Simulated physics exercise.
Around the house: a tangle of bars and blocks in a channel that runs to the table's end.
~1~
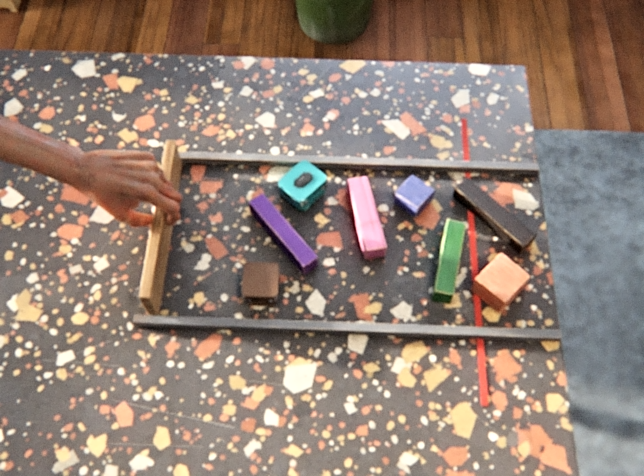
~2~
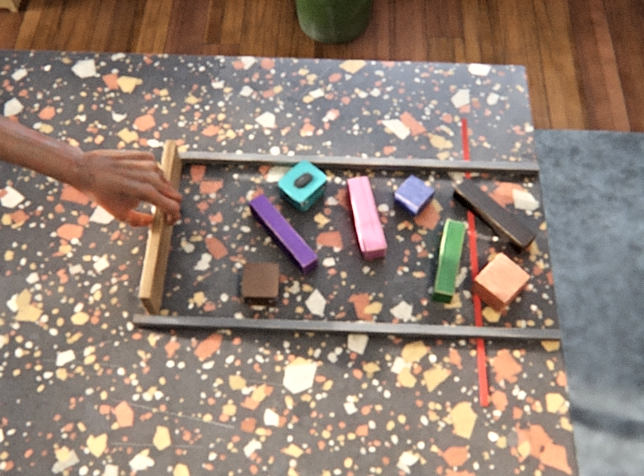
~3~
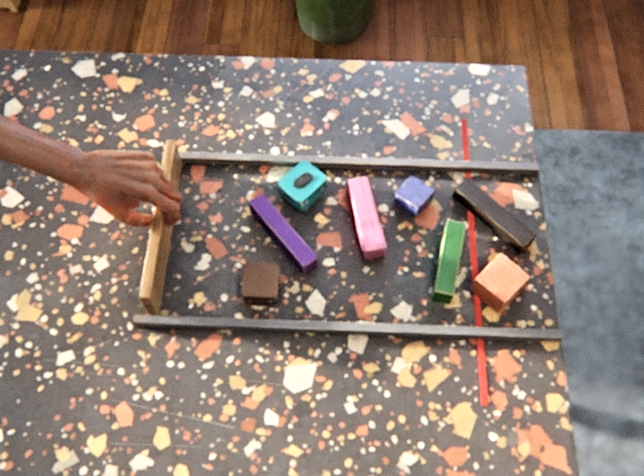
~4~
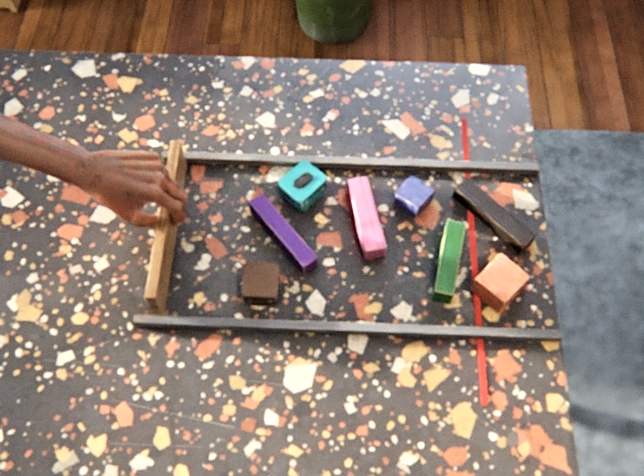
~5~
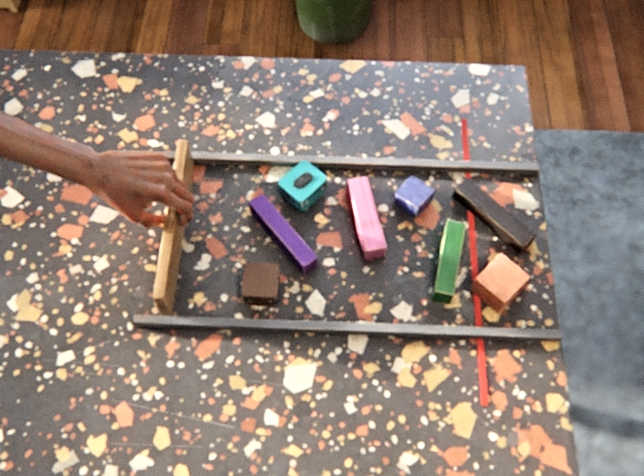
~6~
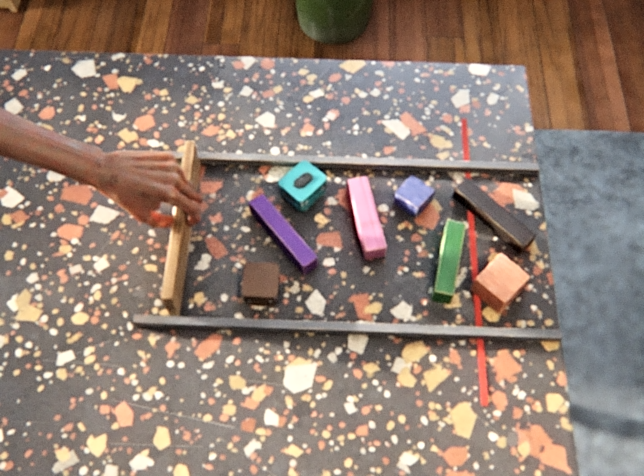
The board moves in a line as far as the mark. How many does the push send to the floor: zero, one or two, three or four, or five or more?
Outcome: The number that fall off is one or two.
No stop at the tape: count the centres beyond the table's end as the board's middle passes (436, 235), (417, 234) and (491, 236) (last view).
In that order 0, 0 and 3.
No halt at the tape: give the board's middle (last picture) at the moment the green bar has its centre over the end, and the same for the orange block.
Near (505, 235) and (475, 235).
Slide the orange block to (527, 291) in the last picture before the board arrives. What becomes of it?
From there it drops off.
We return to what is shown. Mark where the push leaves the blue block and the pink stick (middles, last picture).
Near (540, 209) and (515, 214).
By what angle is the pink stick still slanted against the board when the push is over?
Roughly 0° out of line.
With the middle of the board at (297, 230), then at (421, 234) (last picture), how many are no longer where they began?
At the one place 3, at the other 8.
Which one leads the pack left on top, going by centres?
The orange block ends nearest.
Early on, none off yet; black bar at rest near (493, 215); orange block at rest near (500, 283); green bar at rest near (449, 262).
Finally, the number that fall off is one or two; lost, black bar.
